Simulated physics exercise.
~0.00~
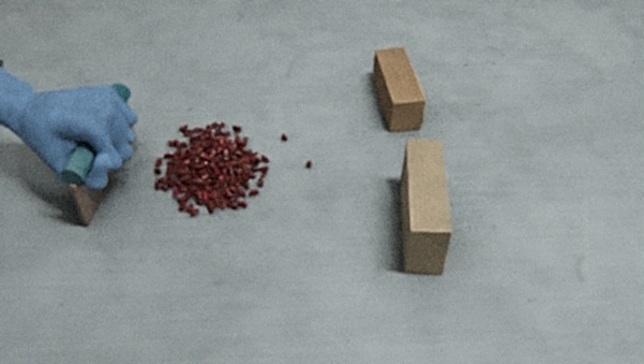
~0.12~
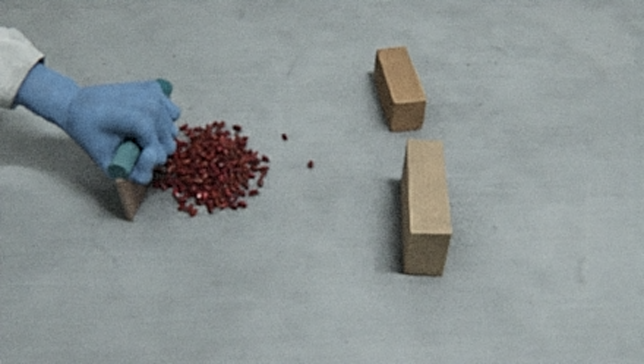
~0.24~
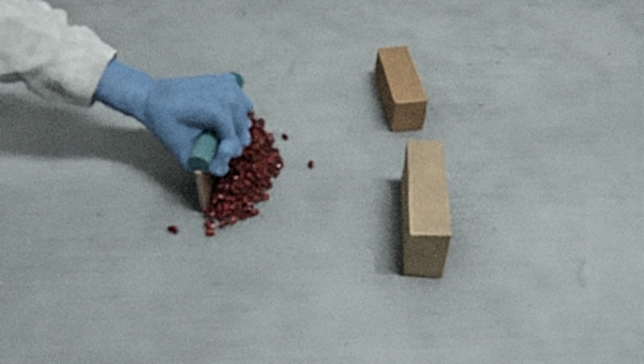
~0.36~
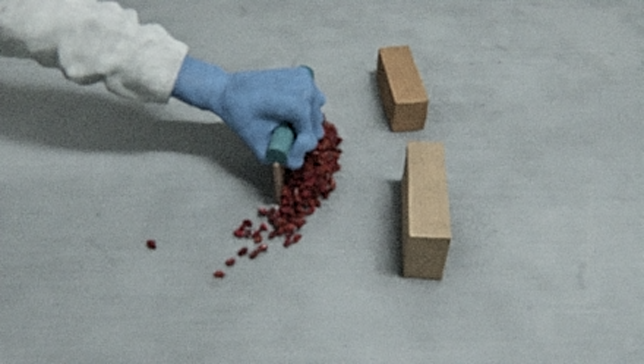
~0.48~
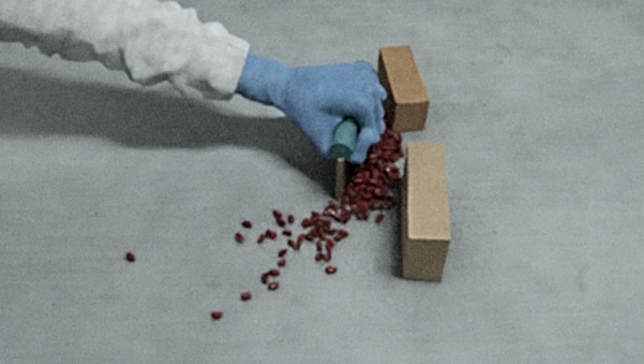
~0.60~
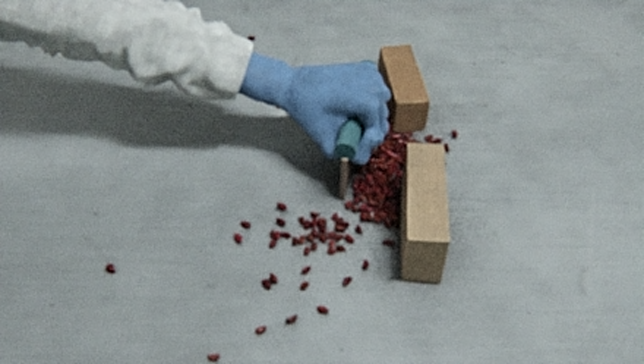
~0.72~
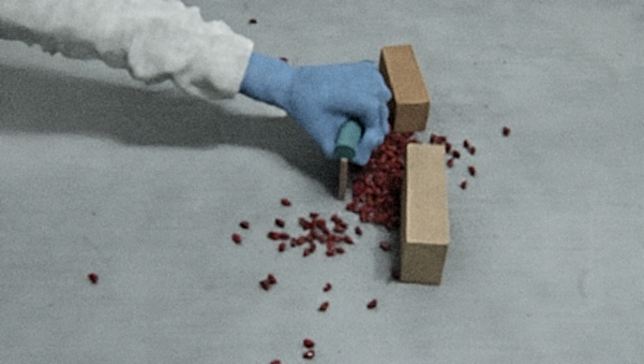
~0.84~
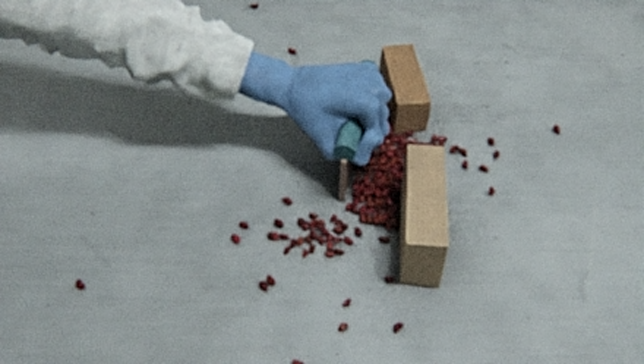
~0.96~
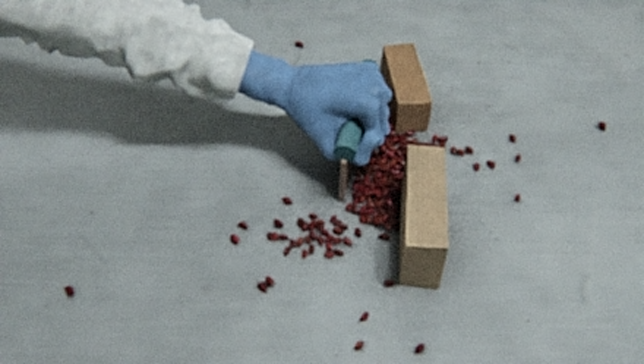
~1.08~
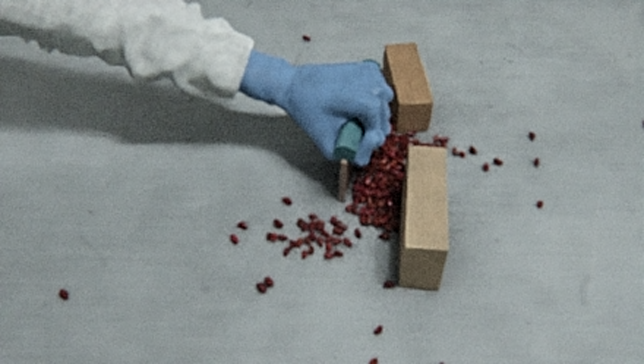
A blue-gloved hand in a white sleeve grips a teal-handled scraper at the left of a plain grey surface, seen from above at an angle. Just right of it lies a heap of dark red beans, and farther right stand two tan blocks with a gap between them. The hand drives the scraper rightward into the heap, bunching the beans while some trail off below. It stops just short of the blocks as stray beans scatter outward. Most stay packed before the blocks, with some through the gap and a few past the near block.
